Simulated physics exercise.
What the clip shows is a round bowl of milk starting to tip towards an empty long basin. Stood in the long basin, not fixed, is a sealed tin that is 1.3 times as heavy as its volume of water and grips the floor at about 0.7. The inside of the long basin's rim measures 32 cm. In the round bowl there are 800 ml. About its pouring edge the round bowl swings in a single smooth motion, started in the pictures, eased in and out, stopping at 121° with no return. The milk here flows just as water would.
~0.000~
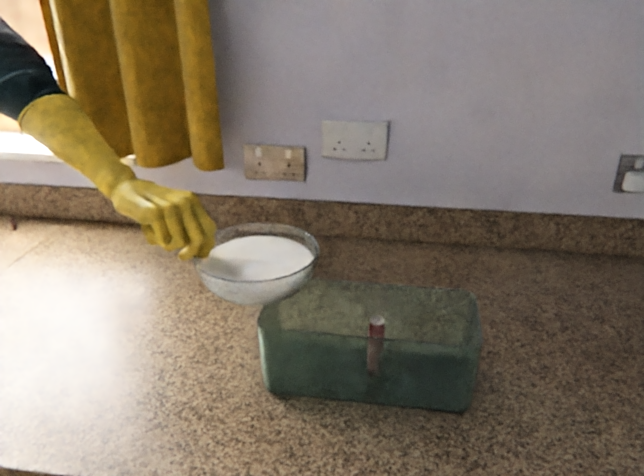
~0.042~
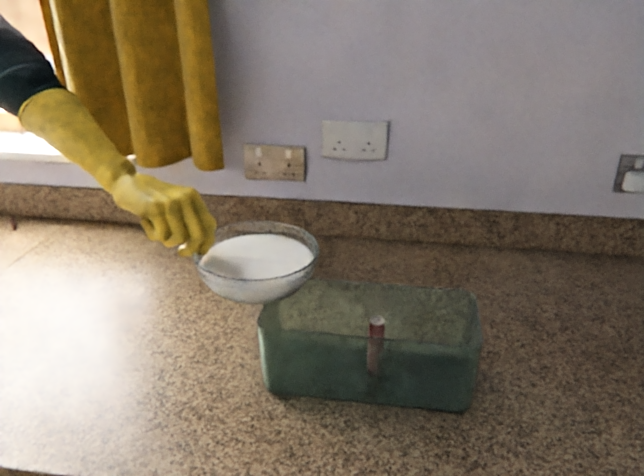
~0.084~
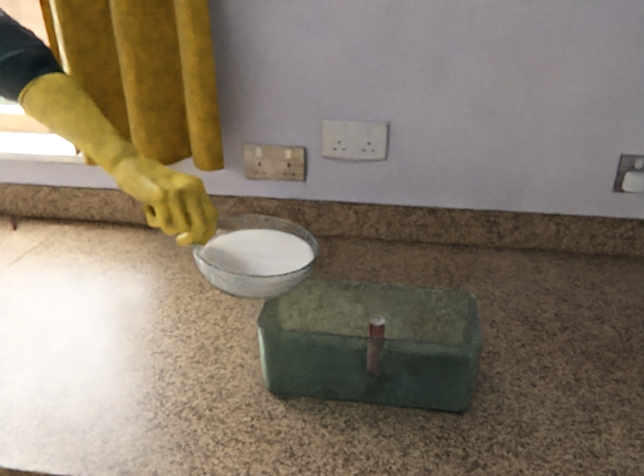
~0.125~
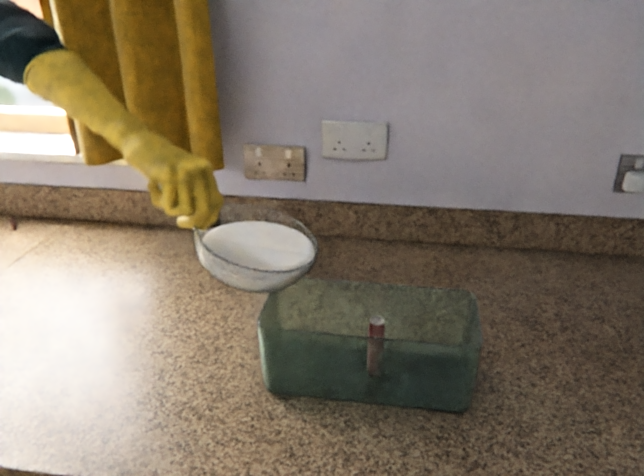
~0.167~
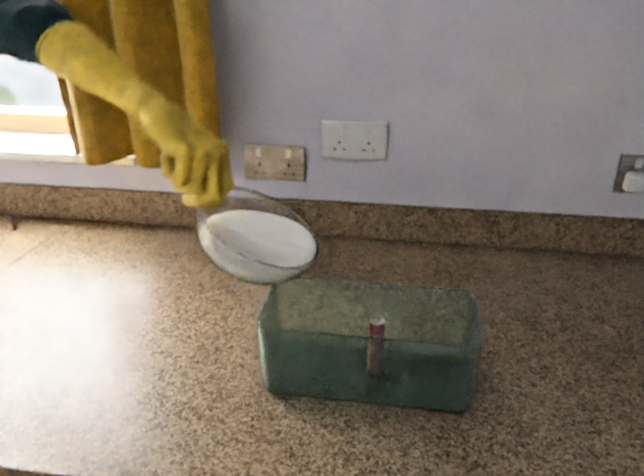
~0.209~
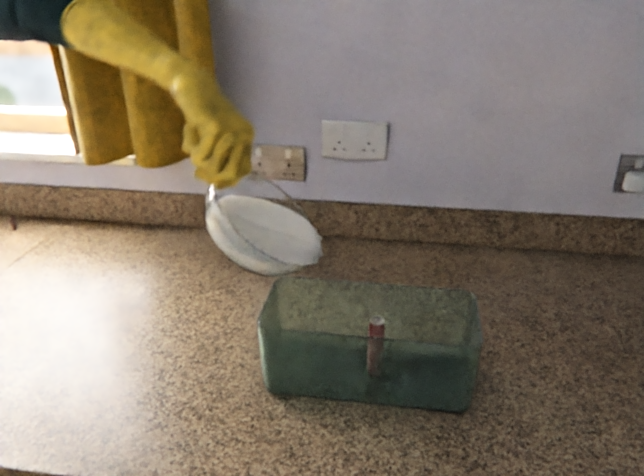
In the video, a yellow-gloved hand holds a round glass bowl of white liquid above a speckled countertop, then lifts its left side, tilting it increasingly rightward beside a long green basin with a small reddish object.
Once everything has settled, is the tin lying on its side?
It stays on its base.
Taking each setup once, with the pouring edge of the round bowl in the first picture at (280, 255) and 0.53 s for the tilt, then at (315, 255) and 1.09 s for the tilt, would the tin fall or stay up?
The tin overturns the first time and overturns the second time.
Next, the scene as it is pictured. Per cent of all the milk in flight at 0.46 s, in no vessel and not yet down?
Some 70 % is the figure.
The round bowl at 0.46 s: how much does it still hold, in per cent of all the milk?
I'd put it near 7 percent.
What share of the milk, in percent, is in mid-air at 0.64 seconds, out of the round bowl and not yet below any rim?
Airborne share: Near 8 %.
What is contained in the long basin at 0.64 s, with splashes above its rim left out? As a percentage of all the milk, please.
92 per cent or thereabouts.
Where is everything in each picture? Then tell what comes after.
In the first frame, tilt 0°; pouring edge (317, 255); surface from (204, 255) to (314, 263); the long basin's rim runs from (267, 301) to (478, 319); the tin's top is at (377, 323).
In the second frame, tilt 2°; pouring edge (317, 255); surface from (204, 253) to (315, 262).
In the third frame, tilt 7°; pouring edge (317, 255); surface from (204, 246) to (314, 258).
In the fourth frame, tilt 16°; pouring edge (316, 255); surface from (203, 236) to (315, 253).
In the fifth frame, tilt 27°; pouring edge (316, 255); surface from (206, 221) to (309, 245); 1 per cent is over the edge.
In the sixth frame, tilt 41°; pouring edge (315, 255); surface from (212, 203) to (300, 235); 5 per cent is over the edge.
After 0.46 s the tilt is 115° and 7 per cent is still to pour; the tin stands where it began.
After 0.64 s the tilt is 121° and 0 per cent is still to pour; the tin stands where it began.
After 0.82 s the tilt is 121° and 1 per cent is still to pour; the tin stands where it began.
After 1.03 s the tilt is 121° and 0 per cent is still to pour; the tin stands where it began.
In the end the tin stands where it began.
